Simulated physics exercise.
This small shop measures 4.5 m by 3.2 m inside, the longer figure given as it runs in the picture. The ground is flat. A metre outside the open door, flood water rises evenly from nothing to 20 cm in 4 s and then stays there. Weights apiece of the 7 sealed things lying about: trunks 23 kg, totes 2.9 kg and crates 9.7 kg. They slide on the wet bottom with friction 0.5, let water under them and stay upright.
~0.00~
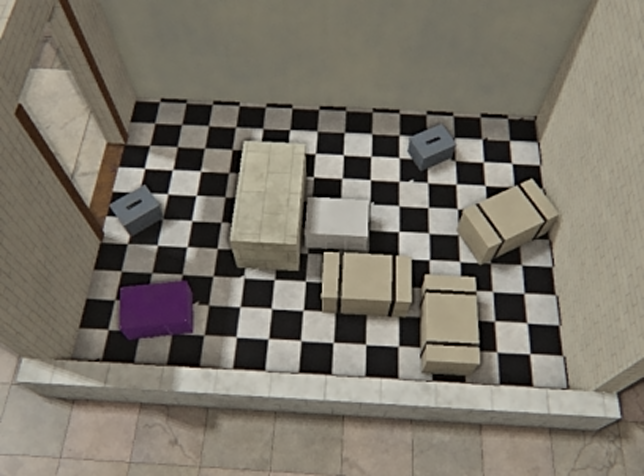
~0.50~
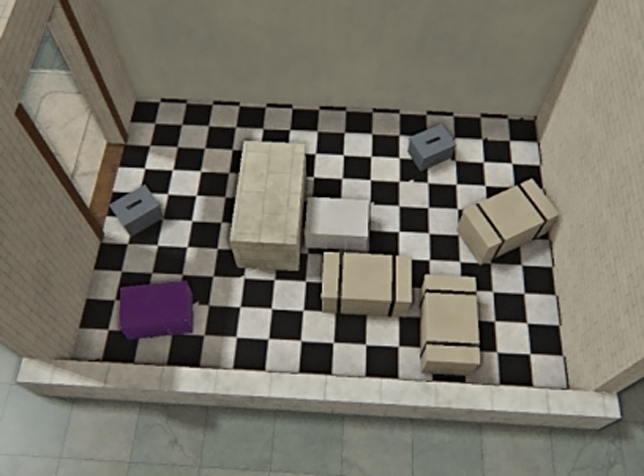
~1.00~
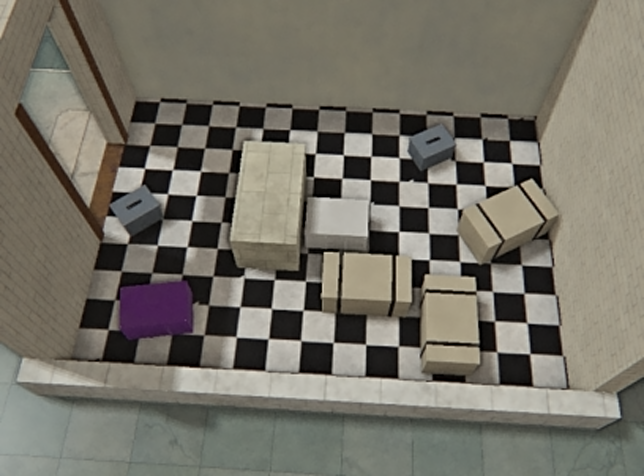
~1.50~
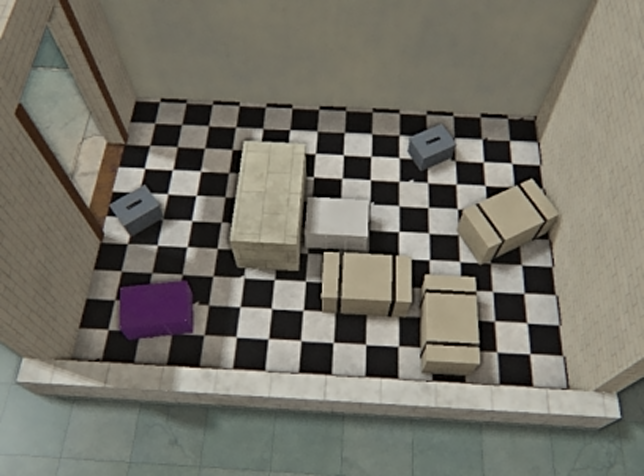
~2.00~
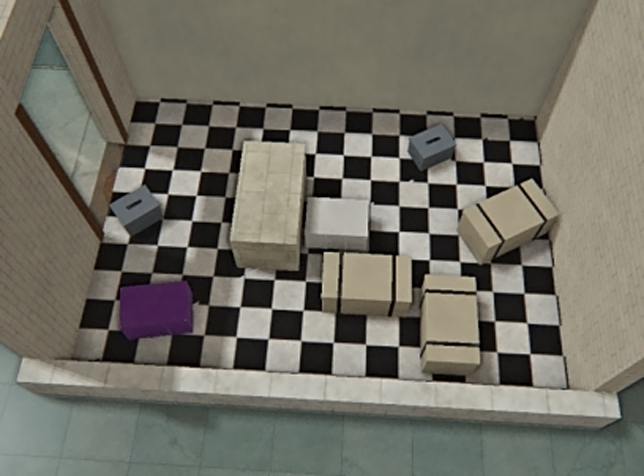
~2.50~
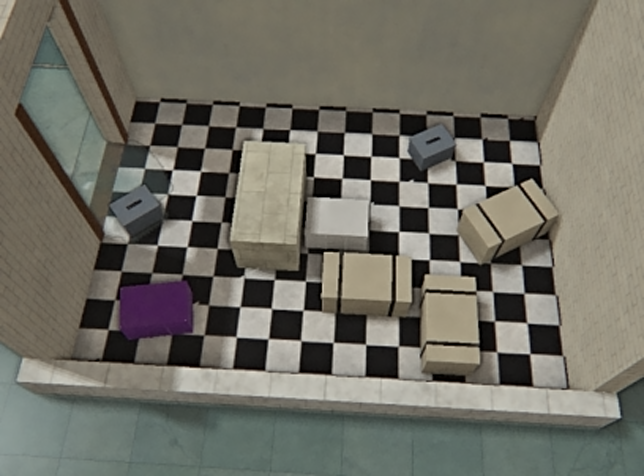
At first, the stone paving outside a small room with a black-and-white checkered floor looks dry. Greenish water then covers the ground in front and the paving beyond the left doorway, and finally a thin patch crosses the threshold onto the tiles, while the purple crate and other boxes stay still.
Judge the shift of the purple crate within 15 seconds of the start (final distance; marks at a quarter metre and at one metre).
Purple crate slides a little.
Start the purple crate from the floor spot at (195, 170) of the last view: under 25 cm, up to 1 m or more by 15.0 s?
It gets carried off.
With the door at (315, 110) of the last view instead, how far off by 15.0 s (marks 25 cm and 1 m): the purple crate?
In that case the purple crate ends far away.
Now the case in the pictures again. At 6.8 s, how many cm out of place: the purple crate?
Roughly 50 cm by then.
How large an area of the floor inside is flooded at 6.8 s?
Some 10.5 m2.
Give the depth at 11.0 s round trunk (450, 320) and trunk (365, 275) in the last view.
About 11 and 6 cm.
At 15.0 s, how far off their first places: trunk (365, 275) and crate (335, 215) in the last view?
In turn: 50 cm, 100 cm.
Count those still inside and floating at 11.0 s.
At that moment 5.
After 3.5 s the purple crate is near (153, 304), 0.0 m from its start, aground; 0 afloat.
After 6.8 s the purple crate is near (108, 340), 0.5 m from its start, afloat; 1 afloat.
After 11.0 s the purple crate is near (161, 279), 0.2 m from its start, afloat; 5 afloat.
After 15.0 s the purple crate is near (132, 251), 0.5 m from its start, afloat; 7 afloat.
